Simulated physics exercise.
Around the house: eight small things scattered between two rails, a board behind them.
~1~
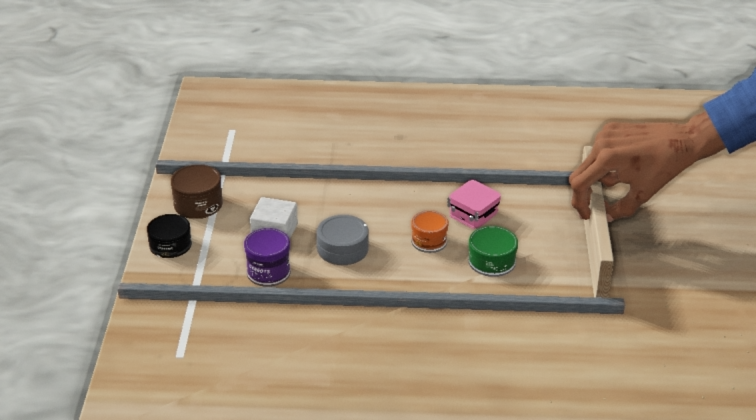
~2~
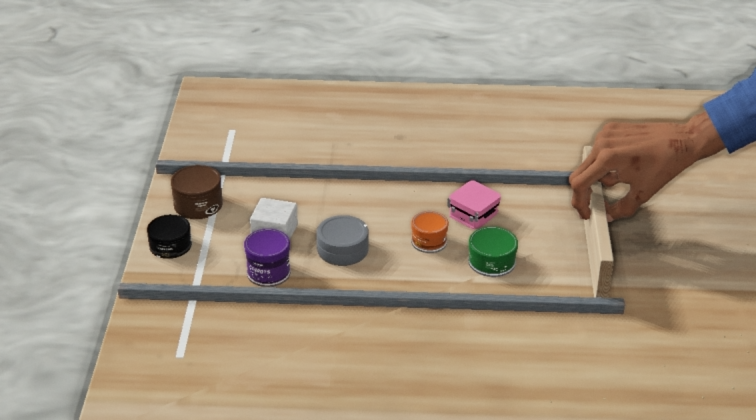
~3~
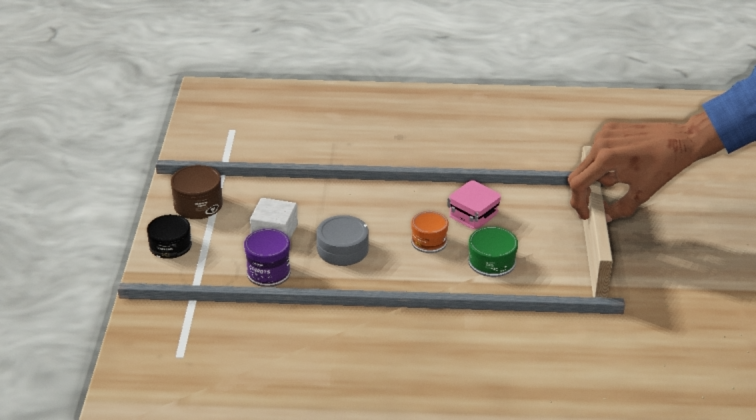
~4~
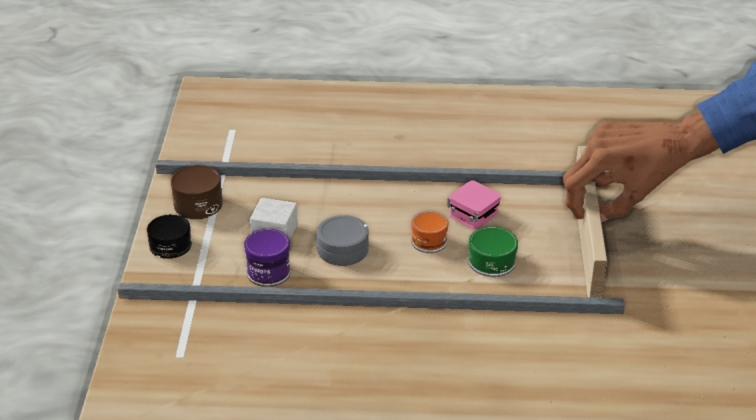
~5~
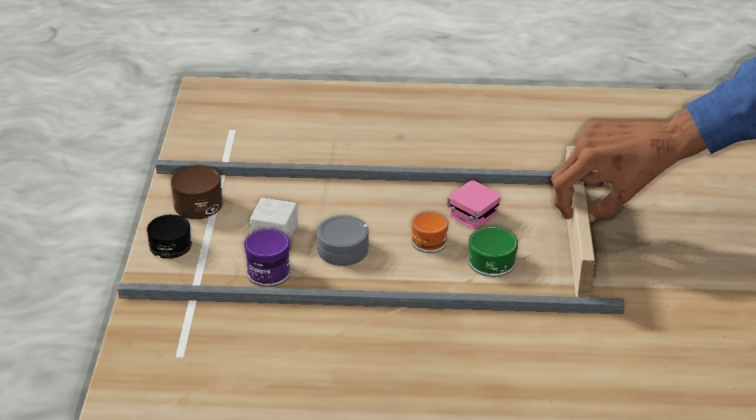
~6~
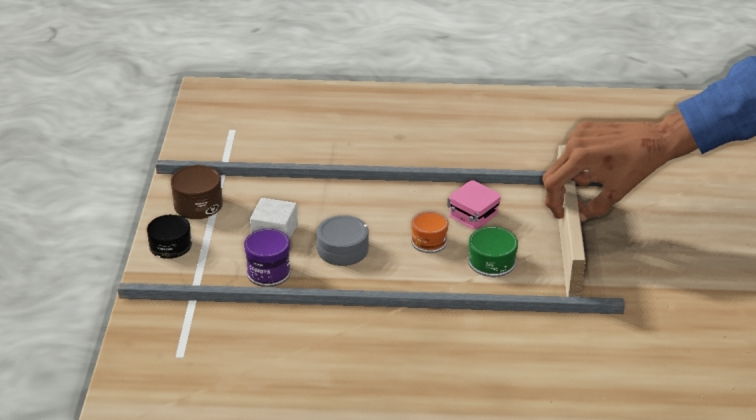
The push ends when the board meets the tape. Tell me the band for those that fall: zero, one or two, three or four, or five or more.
The number that fall off is one or two.
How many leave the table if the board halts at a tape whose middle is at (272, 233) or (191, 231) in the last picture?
Try by try, 0 and 4.
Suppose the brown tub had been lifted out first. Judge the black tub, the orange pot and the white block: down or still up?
The black tub goes over, the orange pot stays on, the white block survives.
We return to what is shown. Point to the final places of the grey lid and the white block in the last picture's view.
About (149, 220), and the other about (160, 193).
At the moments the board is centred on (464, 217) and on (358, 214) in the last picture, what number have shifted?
At the one place 3, at the other 5.
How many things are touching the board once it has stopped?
In contact: 3.
Soon after, none off yet; black tub at rest near (170, 236); brown tub at rest near (197, 192); white block at rest near (274, 221).
In the end, the number that fall off is one or two; gone, brown tub and black tub.
